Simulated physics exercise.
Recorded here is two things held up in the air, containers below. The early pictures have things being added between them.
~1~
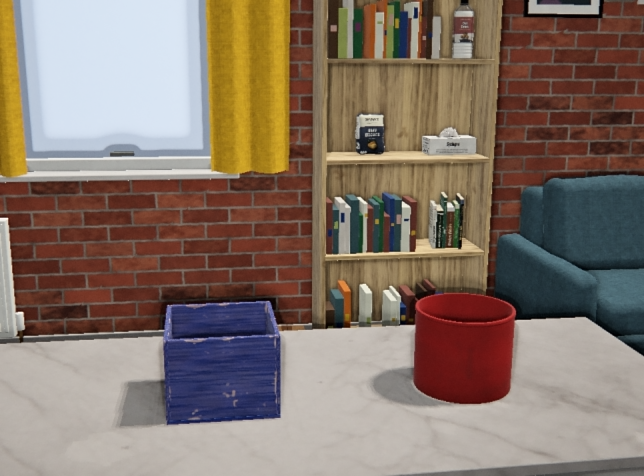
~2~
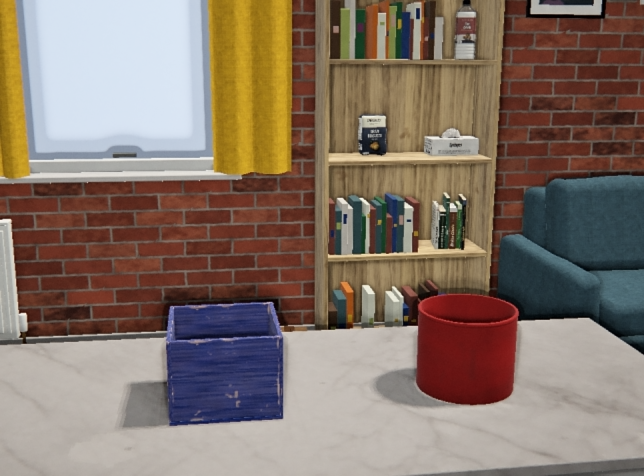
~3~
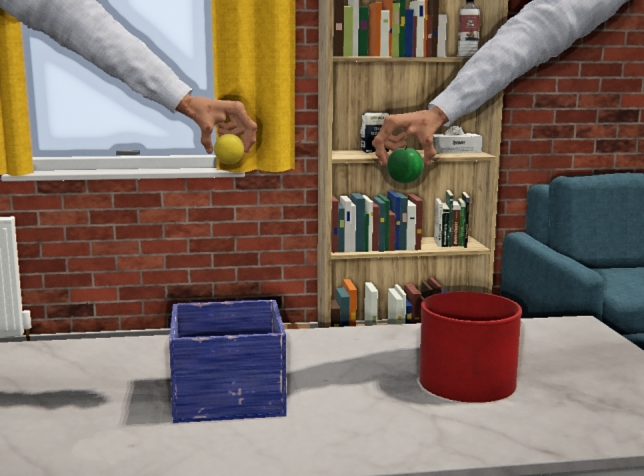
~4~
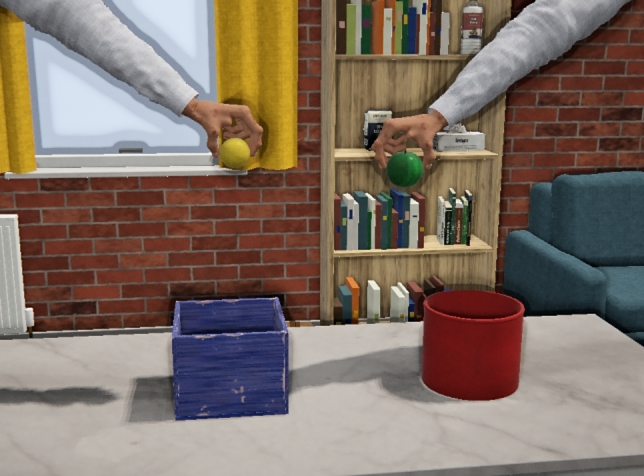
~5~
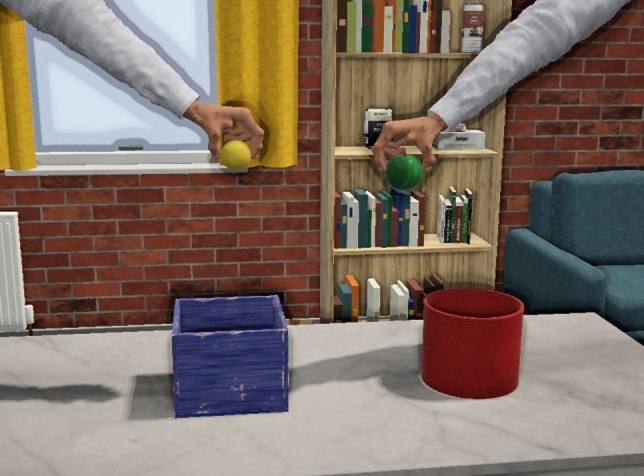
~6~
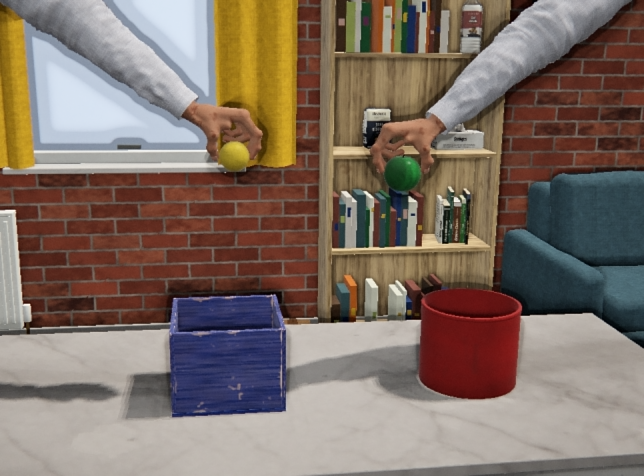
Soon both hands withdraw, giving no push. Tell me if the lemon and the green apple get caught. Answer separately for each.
Lemon: Inside; green apple: Outside.
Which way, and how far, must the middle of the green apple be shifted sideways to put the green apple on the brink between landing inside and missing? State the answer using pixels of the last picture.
About 28 pixels to the right.
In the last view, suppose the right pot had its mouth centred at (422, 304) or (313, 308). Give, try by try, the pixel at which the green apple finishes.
Around (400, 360) for the first, around (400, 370) for the second.
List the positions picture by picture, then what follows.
In the first picture, left crate (222, 359).
In the second picture, right pot (466, 347).
In the third picture, still on the way; lemon (229, 149); left crate (227, 358).
In the fourth picture, still on the way; green apple (404, 169); right pot (472, 343).
In the fifth picture, still on the way; lemon (236, 155); left crate (230, 353).
In the sixth picture, in place, still held; lemon (234, 156); green apple (402, 173); right pot (469, 341).
Then, 0.18 s later than the last frame, lemon shifted well along near (235, 207); green apple shifted about its own width near (400, 222).
Then, 0.30 s later than the last frame, lemon dropping near (236, 324); green apple dropping near (396, 334).
When it is over, the lemon drops into the container, near (237, 374); the green apple ends up outside, near (395, 367).
